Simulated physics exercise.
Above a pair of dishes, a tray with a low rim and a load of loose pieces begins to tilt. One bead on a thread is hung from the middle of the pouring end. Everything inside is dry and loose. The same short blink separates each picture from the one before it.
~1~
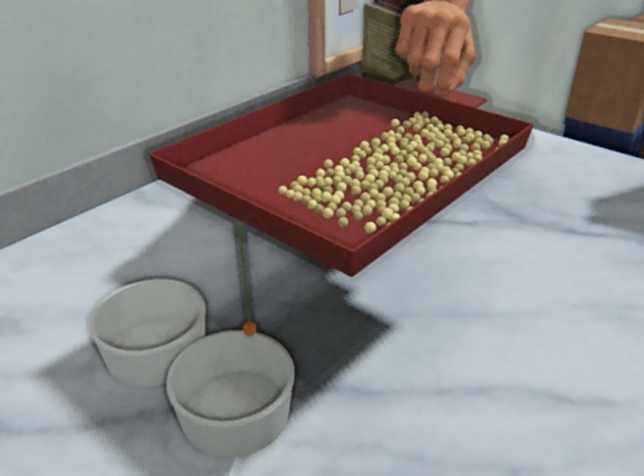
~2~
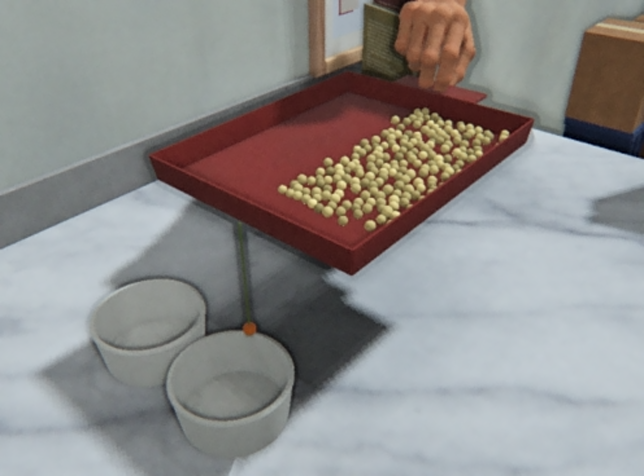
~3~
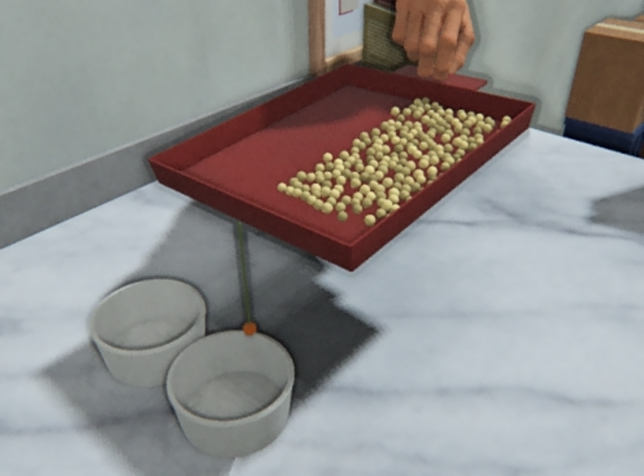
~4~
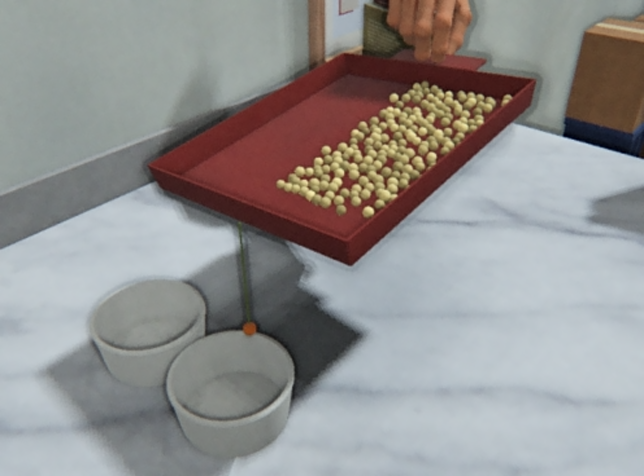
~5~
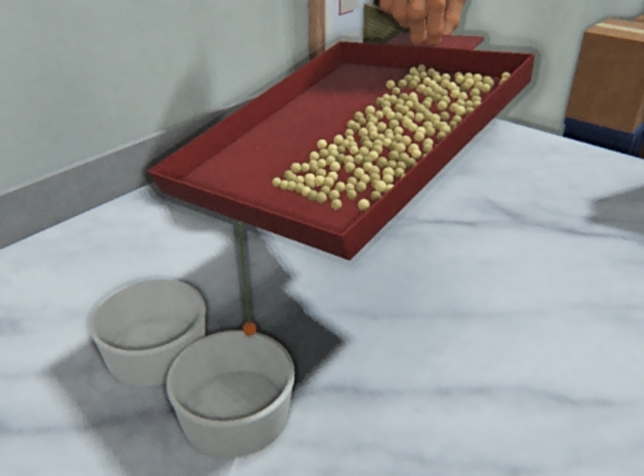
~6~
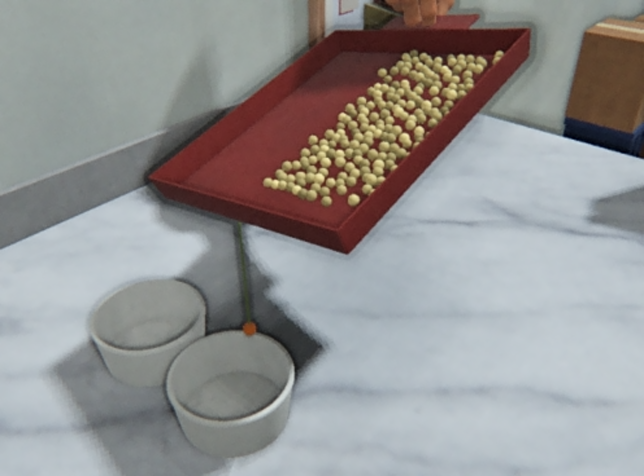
A red tray of pale round beans tilts as a hand raises its far end.
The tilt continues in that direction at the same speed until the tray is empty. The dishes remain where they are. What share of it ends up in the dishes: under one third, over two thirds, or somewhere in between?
Between both dishes you'd find a middling amount, one to two thirds.
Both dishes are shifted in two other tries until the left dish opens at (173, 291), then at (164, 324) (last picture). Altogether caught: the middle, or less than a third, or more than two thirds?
In order: More than two thirds, then one to two thirds.
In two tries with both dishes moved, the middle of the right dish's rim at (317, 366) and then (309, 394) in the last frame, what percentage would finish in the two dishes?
I'd expect some 60 percent, and then some 20 percent.
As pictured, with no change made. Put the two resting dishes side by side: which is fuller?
Fuller at the end: The leftward dish.
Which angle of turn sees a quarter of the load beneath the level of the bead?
Around 70 degrees of turn.
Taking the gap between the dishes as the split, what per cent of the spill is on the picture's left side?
Close to 30 per cent.
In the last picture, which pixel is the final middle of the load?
Somewhere around (169, 331) in the final view.
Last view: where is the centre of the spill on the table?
About (212, 304) in the last picture.
Just after the last frame, tray tipped steeply; the larger part on the tray; about a tenth in the left dish; just a few outside both; about a tenth in the air.
A moment on, tray tipped right over; roughly half on the tray; roughly a third in the left dish; about a tenth outside both; about a tenth in the air.
Further on, tray tipped past a quarter turn; roughly half in the left dish; roughly half outside both.
When it is over, tray tipped past a quarter turn; just a few in the right dish; roughly half in the left dish; roughly half outside both.
